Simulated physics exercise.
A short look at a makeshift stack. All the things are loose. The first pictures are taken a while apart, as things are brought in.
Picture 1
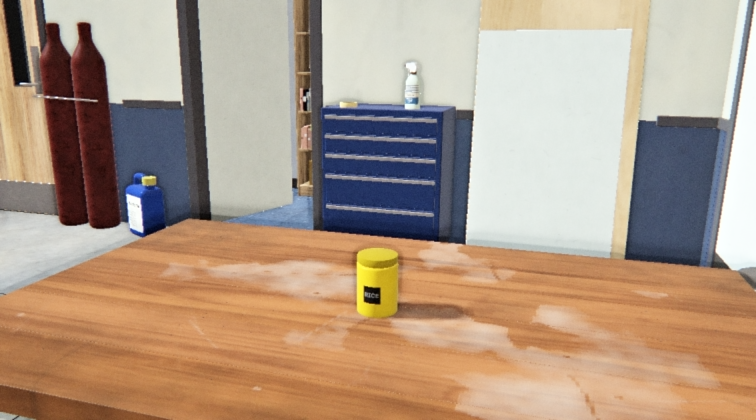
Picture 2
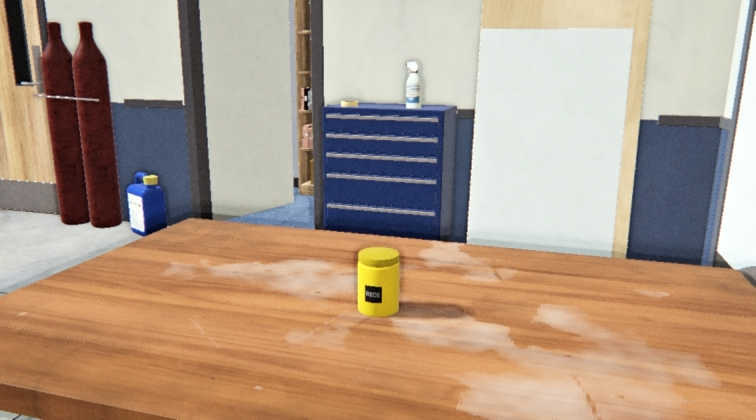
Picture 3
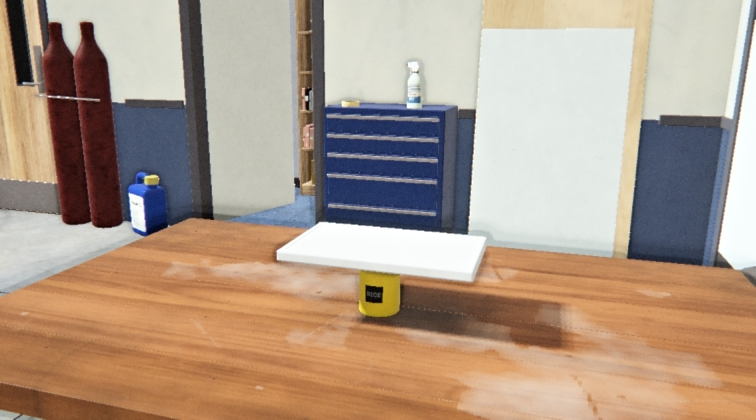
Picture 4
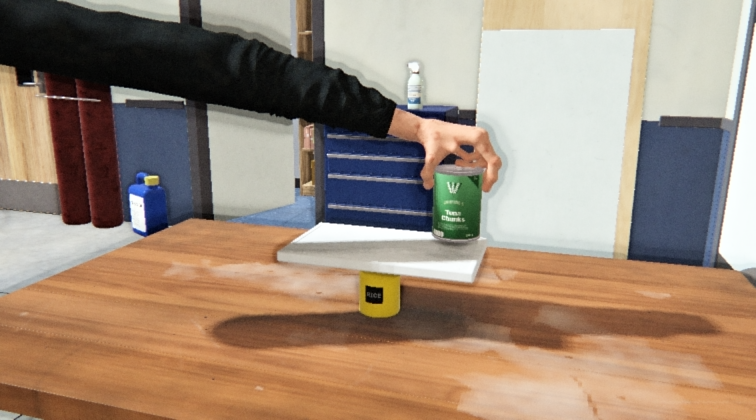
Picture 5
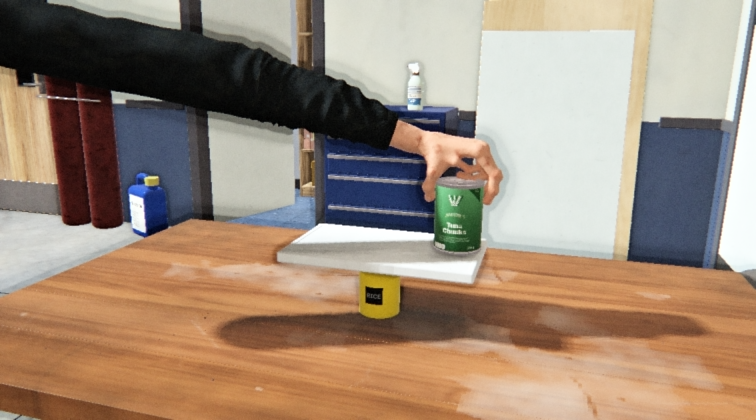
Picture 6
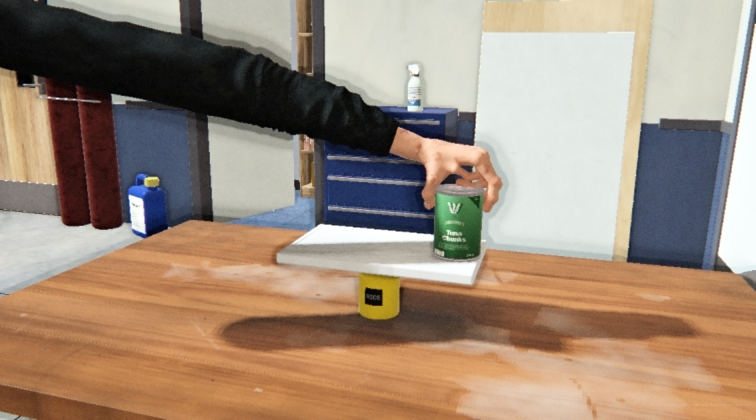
A hand in a black sleeve lowered a green tin onto the right end of a white board, which had appeared on top of a yellow jar on the wooden table, and kept hold of it.
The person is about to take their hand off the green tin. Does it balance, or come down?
In the end the stack gives way.
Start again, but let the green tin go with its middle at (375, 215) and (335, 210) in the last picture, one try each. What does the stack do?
First try: It stays up; second try: It comes apart.
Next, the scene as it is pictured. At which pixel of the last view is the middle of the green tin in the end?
At about (514, 301).
Then, 0.30 s past the last view, green tin now fallen; white lid rocked 39° from its first pose.
Then, 0.40 s past the last view, white lid rocked 54° from its first pose.
Then, 0.90 s past the last view, white lid rocked 32° from its first pose.
Finally, fallen, green tin; down or leaning hard in the stack, white lid; yellow jar still in place. Final places as the last picture's camera would see them, green tin near (514, 301). The stack loses its balance.
